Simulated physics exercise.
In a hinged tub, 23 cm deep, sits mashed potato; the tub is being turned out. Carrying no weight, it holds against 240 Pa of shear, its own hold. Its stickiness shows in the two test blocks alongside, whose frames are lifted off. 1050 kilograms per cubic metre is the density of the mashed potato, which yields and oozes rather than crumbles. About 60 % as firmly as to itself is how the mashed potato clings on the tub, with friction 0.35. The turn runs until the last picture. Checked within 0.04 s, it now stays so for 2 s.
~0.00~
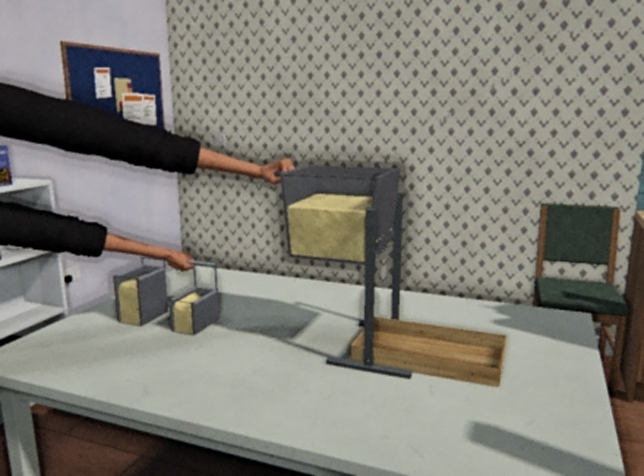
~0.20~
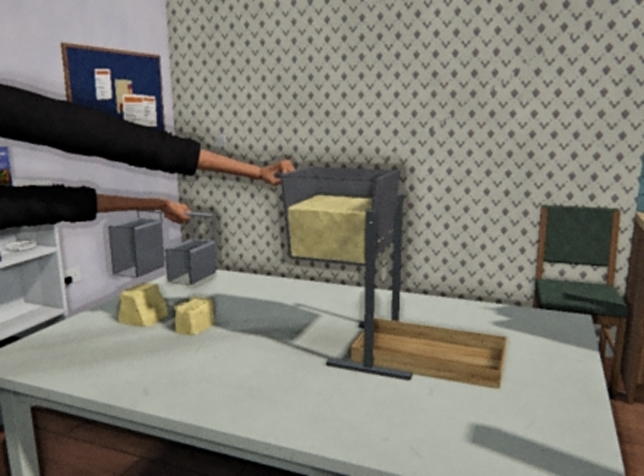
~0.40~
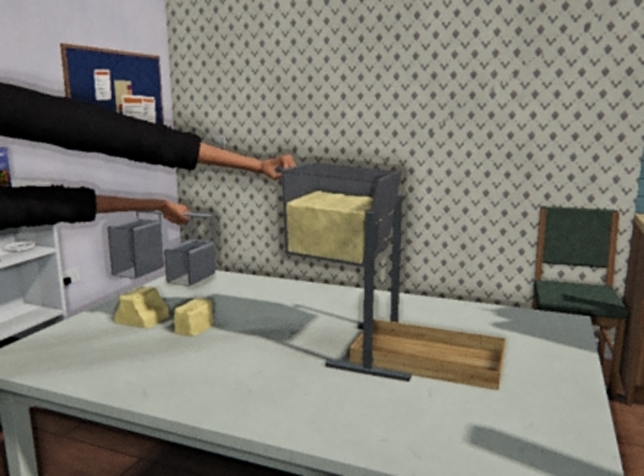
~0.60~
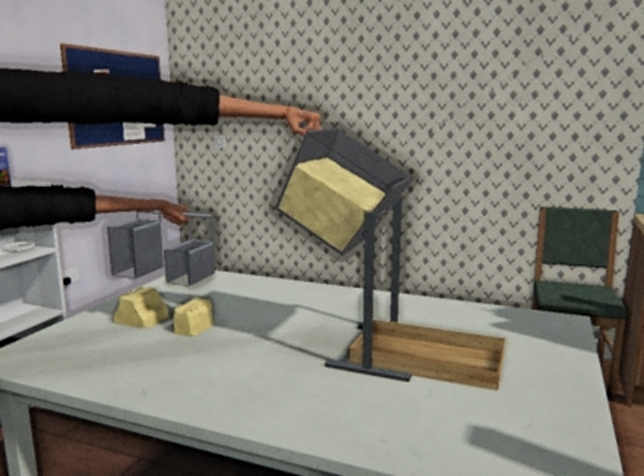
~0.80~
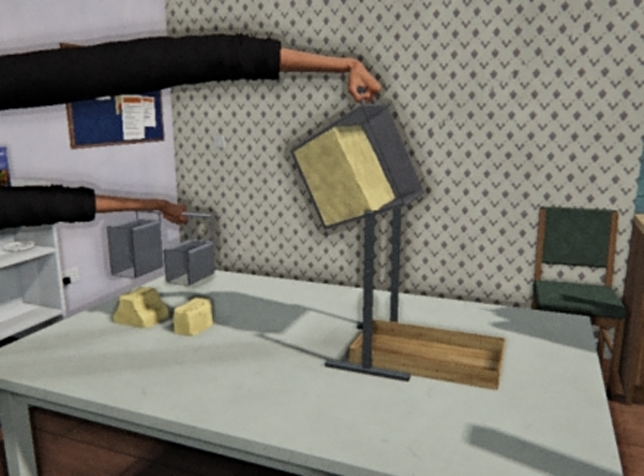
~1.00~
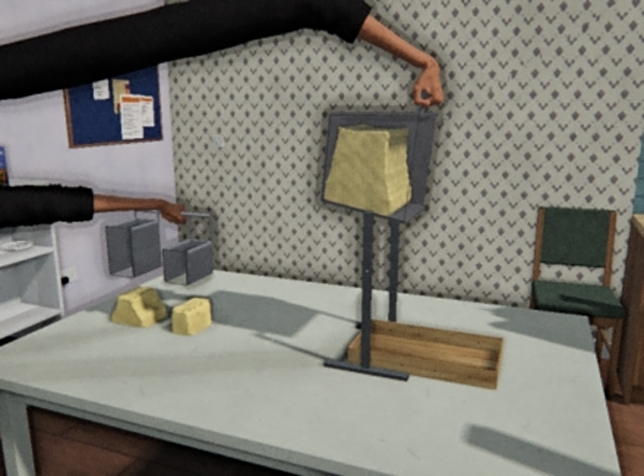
At the start, one hand grips a grey tub of pale yellow mash on a stand, while another holds holders around two small blocks. The second hand lifts the holders clear and the blocks slump slightly. Then the first hand swings the tub up and rightward until it stands on its side, mash still inside.
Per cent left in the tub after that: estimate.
Roughly 35 percent.
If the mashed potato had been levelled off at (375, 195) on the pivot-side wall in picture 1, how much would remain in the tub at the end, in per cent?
Then about 25 %.
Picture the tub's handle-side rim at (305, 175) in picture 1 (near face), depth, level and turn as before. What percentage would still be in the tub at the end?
In that case close to 45 %.
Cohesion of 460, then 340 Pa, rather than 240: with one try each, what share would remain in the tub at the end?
Roughly 40 % followed by roughly 40 %.
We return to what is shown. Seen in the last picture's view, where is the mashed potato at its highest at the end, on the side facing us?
(360, 186).
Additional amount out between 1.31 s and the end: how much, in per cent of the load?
Near 10 %.
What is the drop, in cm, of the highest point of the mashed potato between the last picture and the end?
14 cm or so.
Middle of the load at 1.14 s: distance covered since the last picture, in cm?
Shift: Roughly 8 cm.
By 1.14 s, the tub is at 96 degrees and holds 85 %.
By 1.31 s, the tub is at 96 degrees and holds 44 %.
By 1.48 s, the tub is at 96 degrees and holds 36 %.
By 1.65 s, the tub is at 96 degrees and holds 35 %.
By 3.00 s, at the end, the tub is at 96 degrees and holds 35 %.
